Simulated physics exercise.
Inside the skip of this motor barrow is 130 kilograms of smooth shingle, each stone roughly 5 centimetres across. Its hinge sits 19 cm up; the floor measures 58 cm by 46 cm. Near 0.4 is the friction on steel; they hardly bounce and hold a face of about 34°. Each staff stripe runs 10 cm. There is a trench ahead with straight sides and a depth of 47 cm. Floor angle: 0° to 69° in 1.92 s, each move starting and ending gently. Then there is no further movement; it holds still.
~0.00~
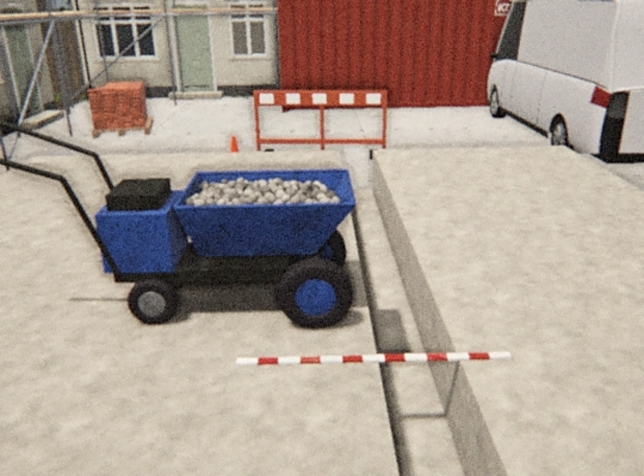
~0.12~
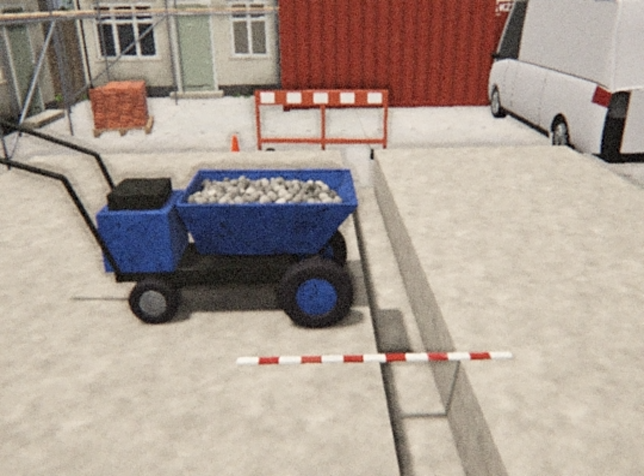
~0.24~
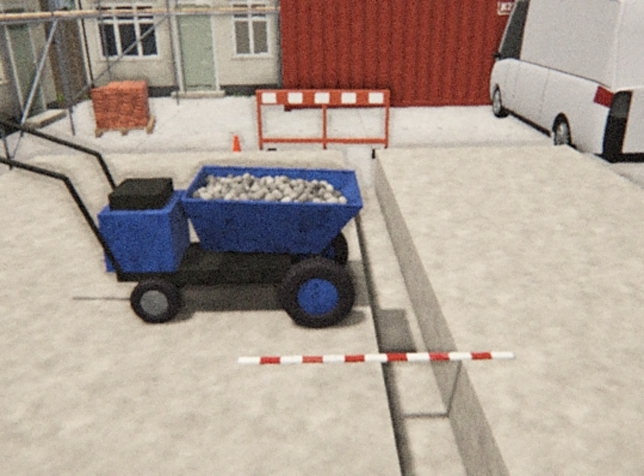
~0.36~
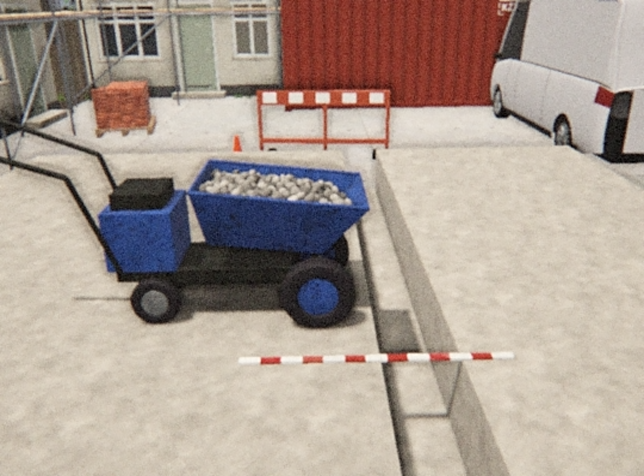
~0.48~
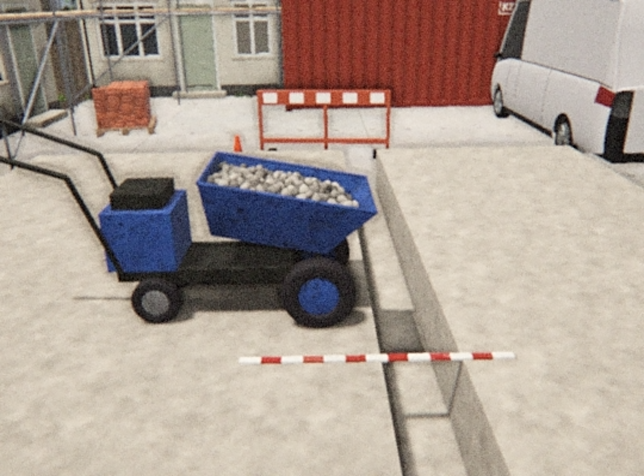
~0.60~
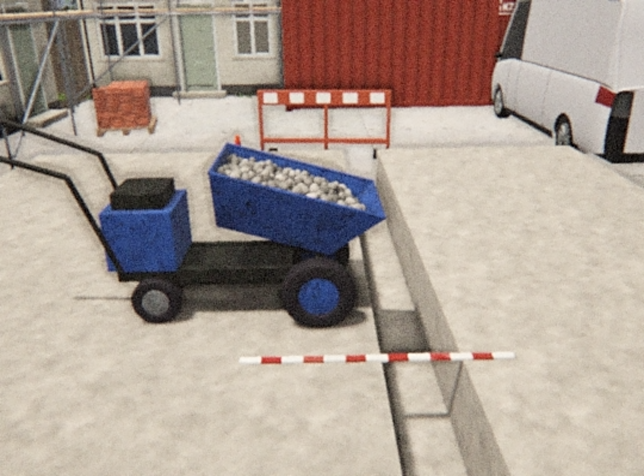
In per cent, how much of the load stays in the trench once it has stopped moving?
I would say about 52 per cent.
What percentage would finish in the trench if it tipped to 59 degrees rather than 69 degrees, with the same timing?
About 50%.
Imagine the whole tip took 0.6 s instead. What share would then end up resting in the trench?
In that case some 30 per cent.
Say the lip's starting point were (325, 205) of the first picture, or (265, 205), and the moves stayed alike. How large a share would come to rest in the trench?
Some 90 and some 80 per cent, in that order.
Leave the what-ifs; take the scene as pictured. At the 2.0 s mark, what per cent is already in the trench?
By that point it's something like 20 in a hundred.
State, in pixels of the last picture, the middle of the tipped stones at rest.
Their middle ends up near (432, 351).
After 1.4 s the floor is at 58°; 95 % in the skip, 5 % in the trench, 1 % past the trench; the foremost stones are at (449, 284).
After 2.0 s the floor is at 69°; 36 % in the skip, 22 % in the trench, 42 % past the trench; the foremost stones are at (562, 303).
After 2.4 s the floor is at 69°; 16 % in the skip, 33 % in the trench, 51 % past the trench; the foremost stones are at (614, 304).
After 4.3 s the floor is at 69°; 0 % in the skip, 52 % in the trench, 48 % past the trench; the foremost stones are at (640, 306).
